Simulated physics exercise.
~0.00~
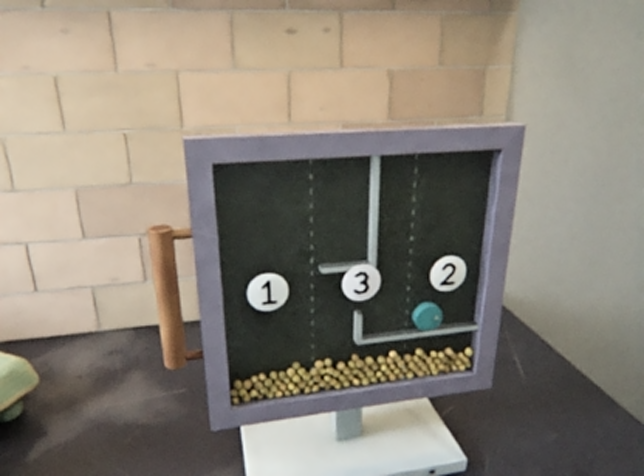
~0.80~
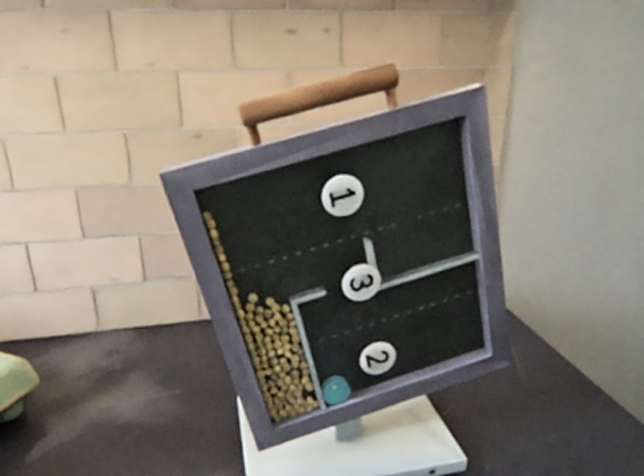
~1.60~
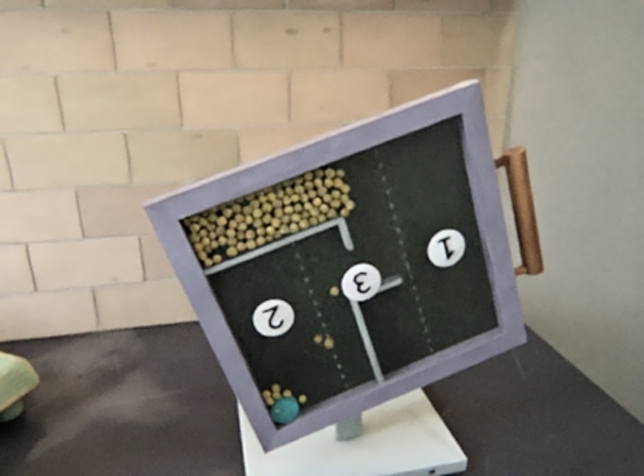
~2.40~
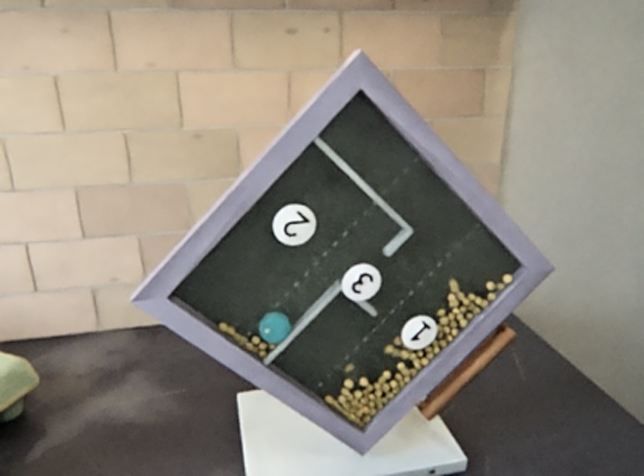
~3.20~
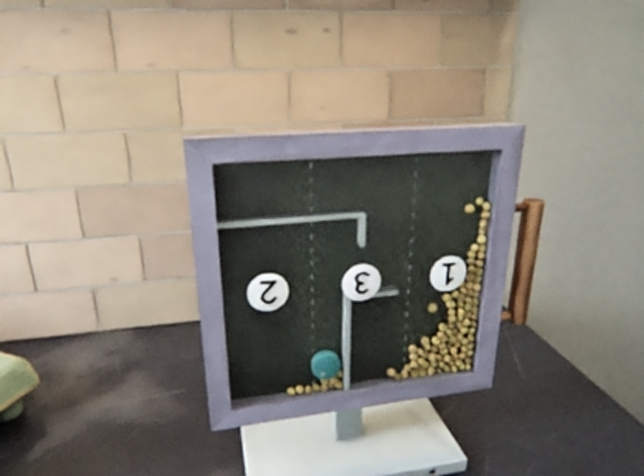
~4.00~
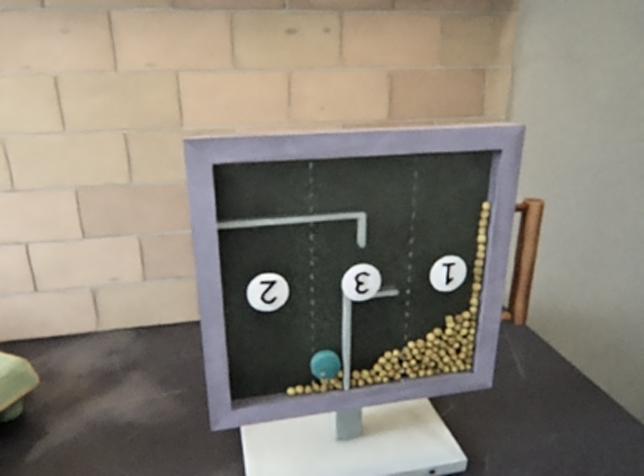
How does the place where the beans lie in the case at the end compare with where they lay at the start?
At the start the beans were spread in a layer along the whole bottom of the case, but by the end most were heaped in the lower right, reaching up the right wall, so their middle sat farther right and higher.
A clear-fronted square case of soya beans turned clockwise past upside down, then swung back a little and stopped upside down, with most beans heaped at the lower right and the turquoise disc at the bottom of the middle strip.
